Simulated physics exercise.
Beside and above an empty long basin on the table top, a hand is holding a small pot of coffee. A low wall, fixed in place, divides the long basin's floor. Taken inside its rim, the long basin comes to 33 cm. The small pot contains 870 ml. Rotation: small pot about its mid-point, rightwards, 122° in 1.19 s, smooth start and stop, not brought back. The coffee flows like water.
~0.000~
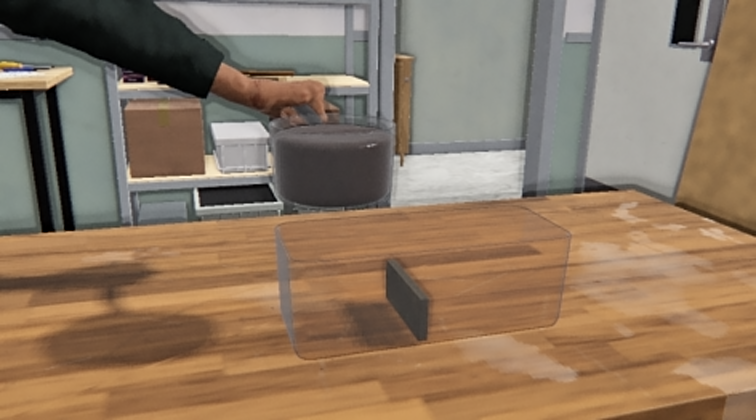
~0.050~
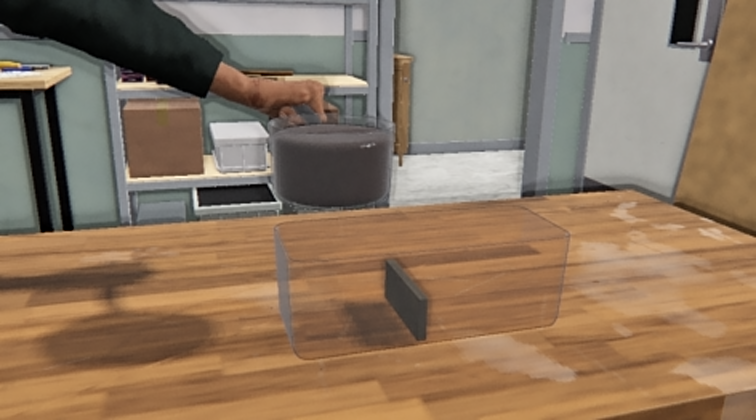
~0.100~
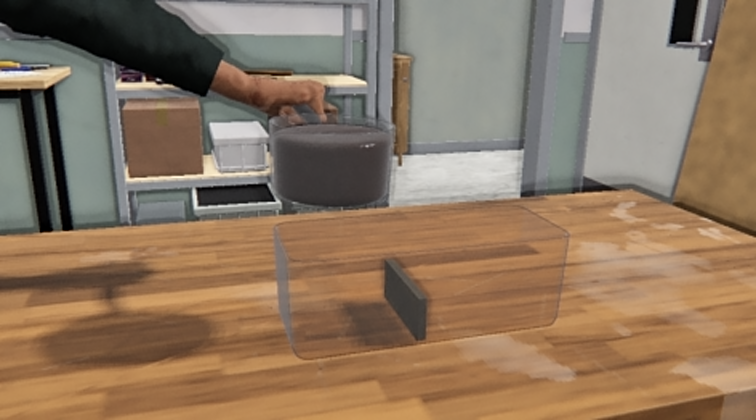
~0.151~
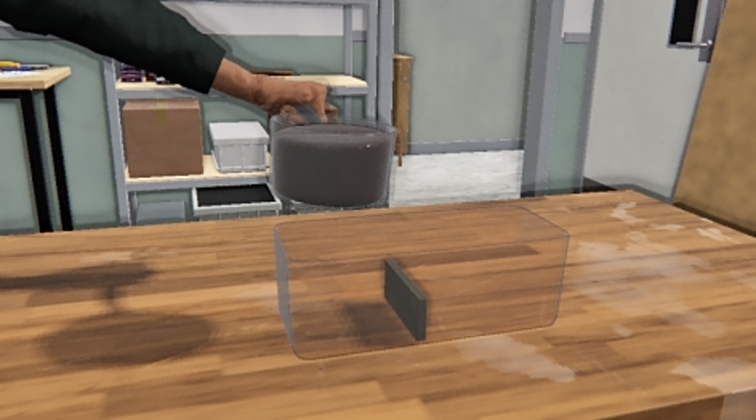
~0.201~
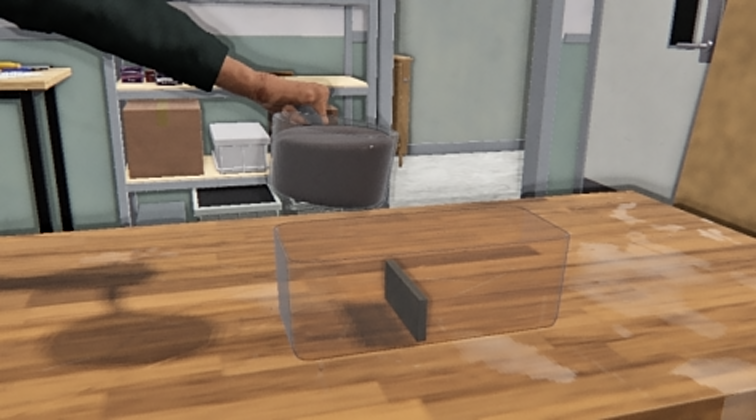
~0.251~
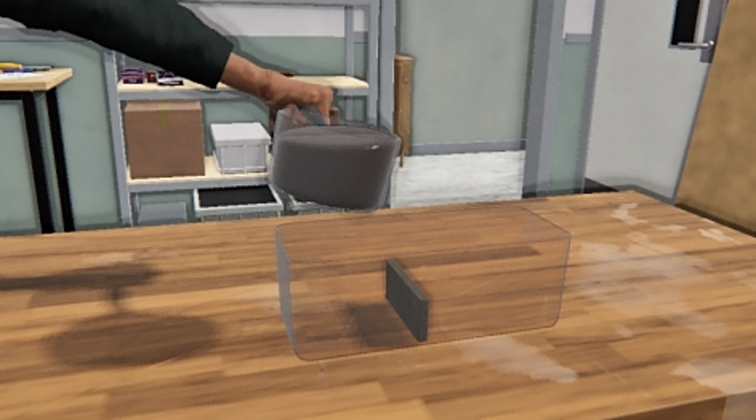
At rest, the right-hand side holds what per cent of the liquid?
It holds some 75 in every hundred.
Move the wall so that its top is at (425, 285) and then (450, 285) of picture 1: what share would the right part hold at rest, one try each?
One try each: Around 60 percent and then around 20 percent.
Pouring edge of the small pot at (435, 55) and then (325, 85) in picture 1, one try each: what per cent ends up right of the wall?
I'd expect close to 95 per cent and then close to 20 per cent.
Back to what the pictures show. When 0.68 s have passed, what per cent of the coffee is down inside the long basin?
Some 24 per cent.
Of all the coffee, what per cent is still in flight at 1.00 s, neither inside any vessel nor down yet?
Something like 3 per cent is in the air then.
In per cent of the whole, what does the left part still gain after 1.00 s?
That works out to roughly 8 per cent of the whole.
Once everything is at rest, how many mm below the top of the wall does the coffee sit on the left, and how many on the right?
Close to 42 mm left and close to 26 mm right.
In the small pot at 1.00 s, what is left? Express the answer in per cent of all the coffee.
Share remaining: Approx. 5 %.
Then, 0.68 s in, the tilt is 75° and 50 per cent is still to pour, 0 is left of the wall and 24 right of it.
Then, 1.00 s in, the tilt is 114° and 5 per cent is still to pour, 17 is left of the wall and 75 right of it.
Then, 1.33 s in, the tilt is 122° and 0 per cent is still to pour, 24 is left of the wall and 75 right of it.
Then, 1.69 s in, the tilt is 122° and 0 per cent is still to pour, 25 is left of the wall and 75 right of it.
Finally, 25 per cent lies left of the wall, 75 right of it and 0 outside.
